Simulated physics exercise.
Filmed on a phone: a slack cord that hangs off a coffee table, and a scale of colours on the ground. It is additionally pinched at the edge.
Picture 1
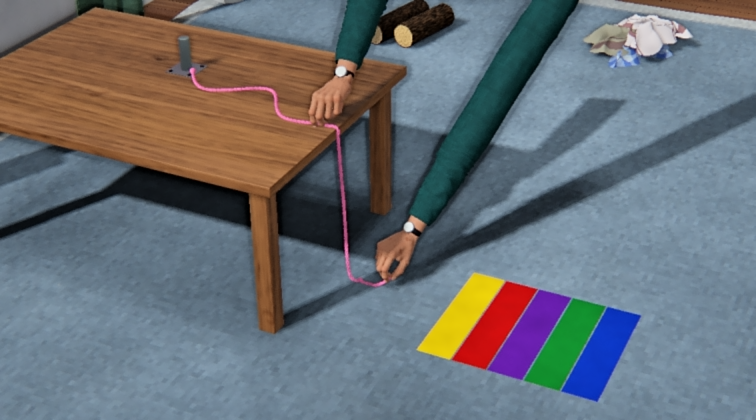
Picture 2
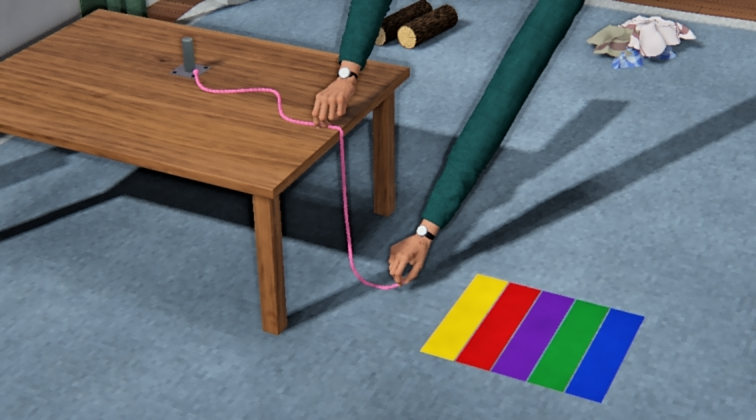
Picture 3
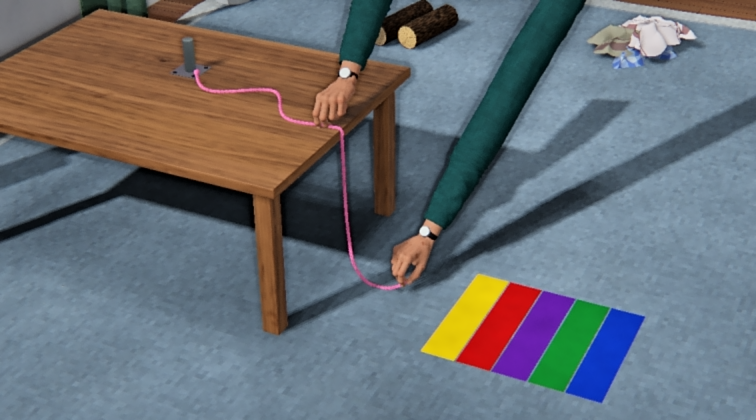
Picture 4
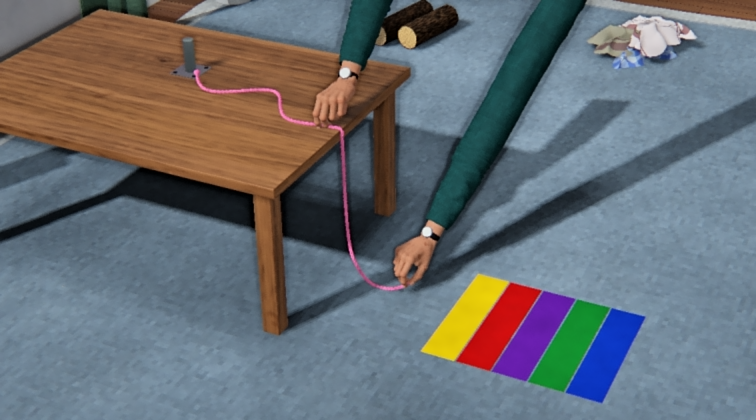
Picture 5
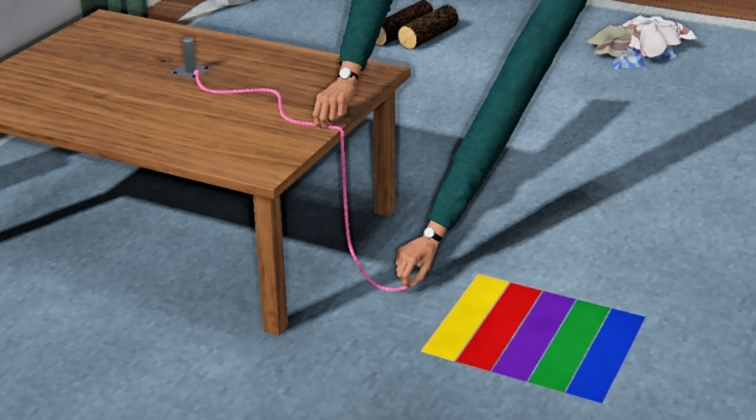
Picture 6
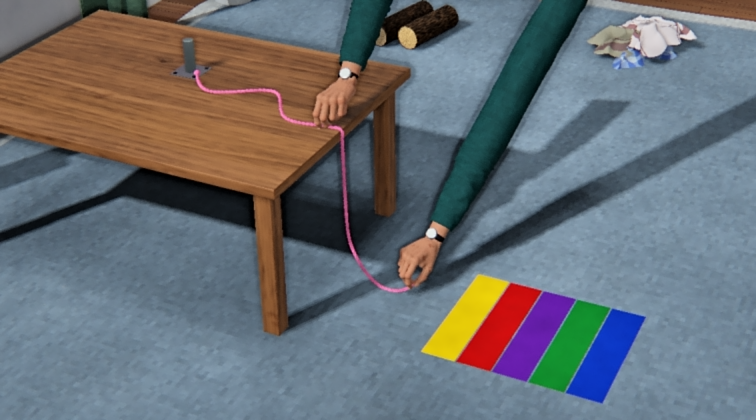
On a blue carpet beside a wooden coffee table, one hand pinched a slack pink cord at the table's edge while the other drew its low end slightly right, toward the coloured stripes.
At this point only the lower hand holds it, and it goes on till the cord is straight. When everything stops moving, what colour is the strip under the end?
The strip under the end is purple.
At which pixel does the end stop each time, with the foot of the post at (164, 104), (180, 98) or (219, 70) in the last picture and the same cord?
In that order: (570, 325), (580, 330) and (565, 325).
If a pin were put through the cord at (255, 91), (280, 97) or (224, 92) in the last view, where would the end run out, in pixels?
Those spots come out as (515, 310), (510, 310) and (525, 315).
Early on, end near (474, 301); over yellow.
Midway, end near (516, 312); over red.
At the end of the slack, end near (541, 319); over purple. It gets as far as the purple strip.
